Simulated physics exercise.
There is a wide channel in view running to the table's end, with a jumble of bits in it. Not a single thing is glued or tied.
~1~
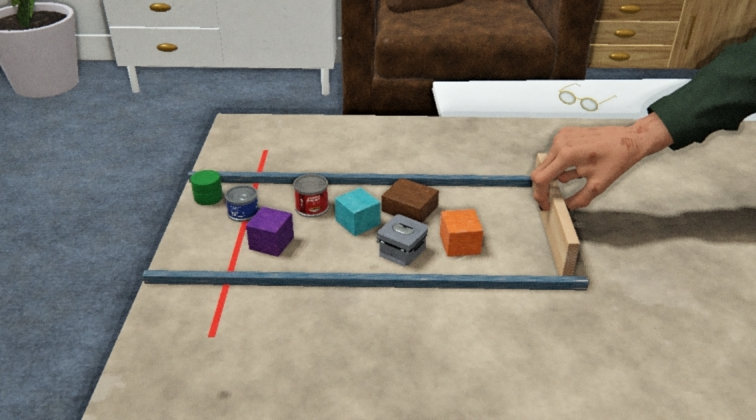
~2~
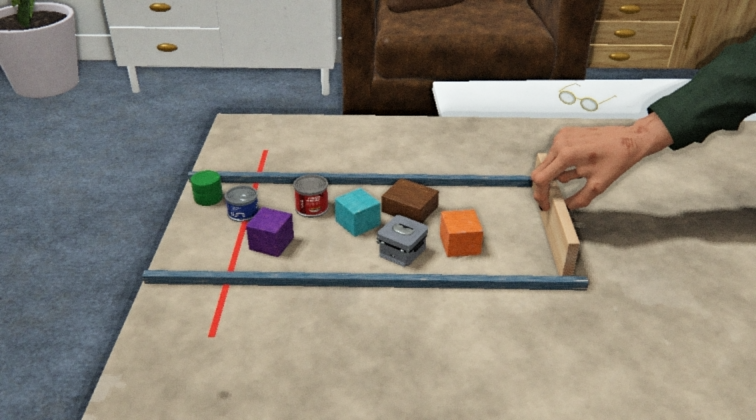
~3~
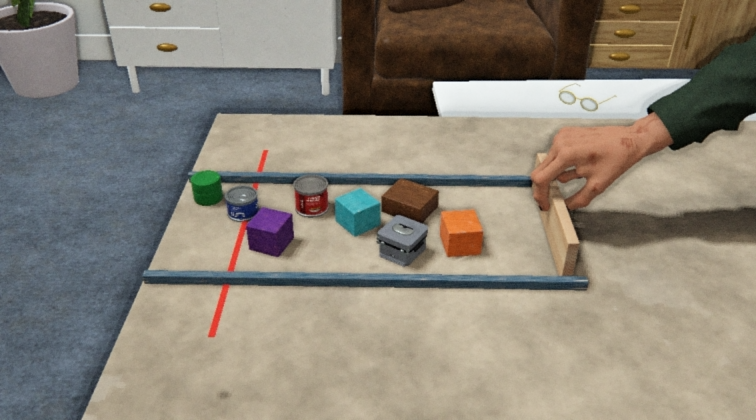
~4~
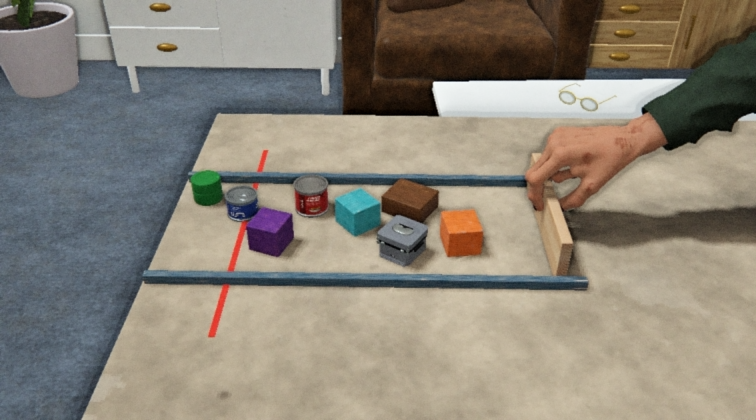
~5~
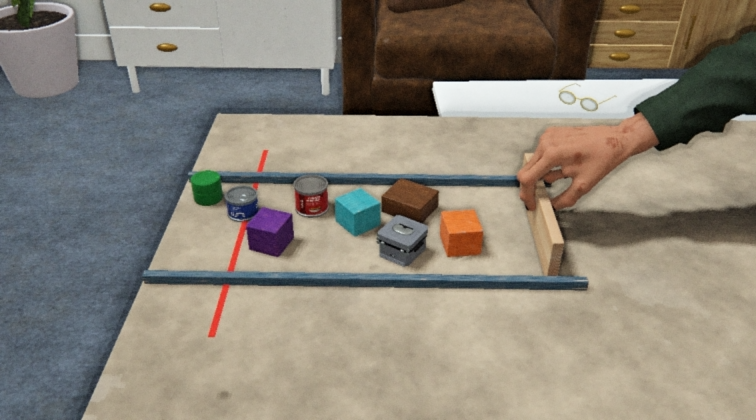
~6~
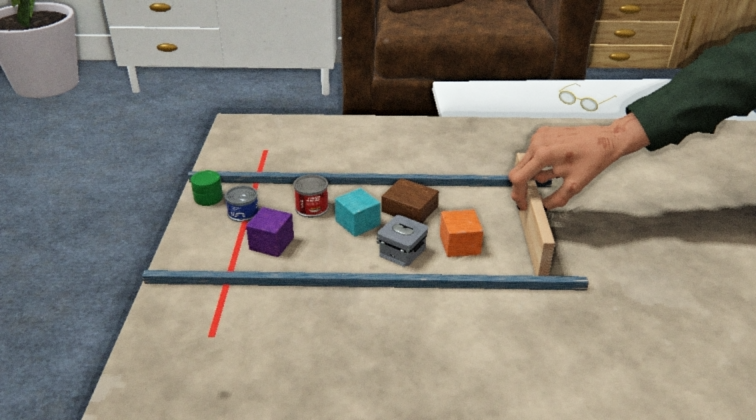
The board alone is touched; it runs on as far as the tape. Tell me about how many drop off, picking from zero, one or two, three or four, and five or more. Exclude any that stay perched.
The answer is one or two.
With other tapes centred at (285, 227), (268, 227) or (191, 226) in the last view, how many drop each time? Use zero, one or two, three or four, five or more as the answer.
In order of the three spots, it's zero, then none, then more than four.
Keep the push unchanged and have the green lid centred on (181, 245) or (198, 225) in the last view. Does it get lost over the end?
Placed there, the green lid ends up gone, and in the other spot it ends up gone.
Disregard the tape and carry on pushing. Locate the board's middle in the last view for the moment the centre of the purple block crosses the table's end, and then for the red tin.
About (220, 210), and (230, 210) for the other.
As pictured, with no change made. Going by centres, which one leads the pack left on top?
That's the blue pot.
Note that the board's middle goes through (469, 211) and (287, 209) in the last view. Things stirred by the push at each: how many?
At that stage 1; at the next, 8.
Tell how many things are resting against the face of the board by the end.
All in all, 3.
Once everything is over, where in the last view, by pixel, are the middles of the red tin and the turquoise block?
The red tin comes to rest close to (195, 181), while the turquoise block rests close to (193, 214).
Early on, none off yet; green lid at rest near (207, 188); blue pot at rest near (242, 203); purple block at rest near (271, 232).
Finally, the number that fall off is one or two; lost, green lid.
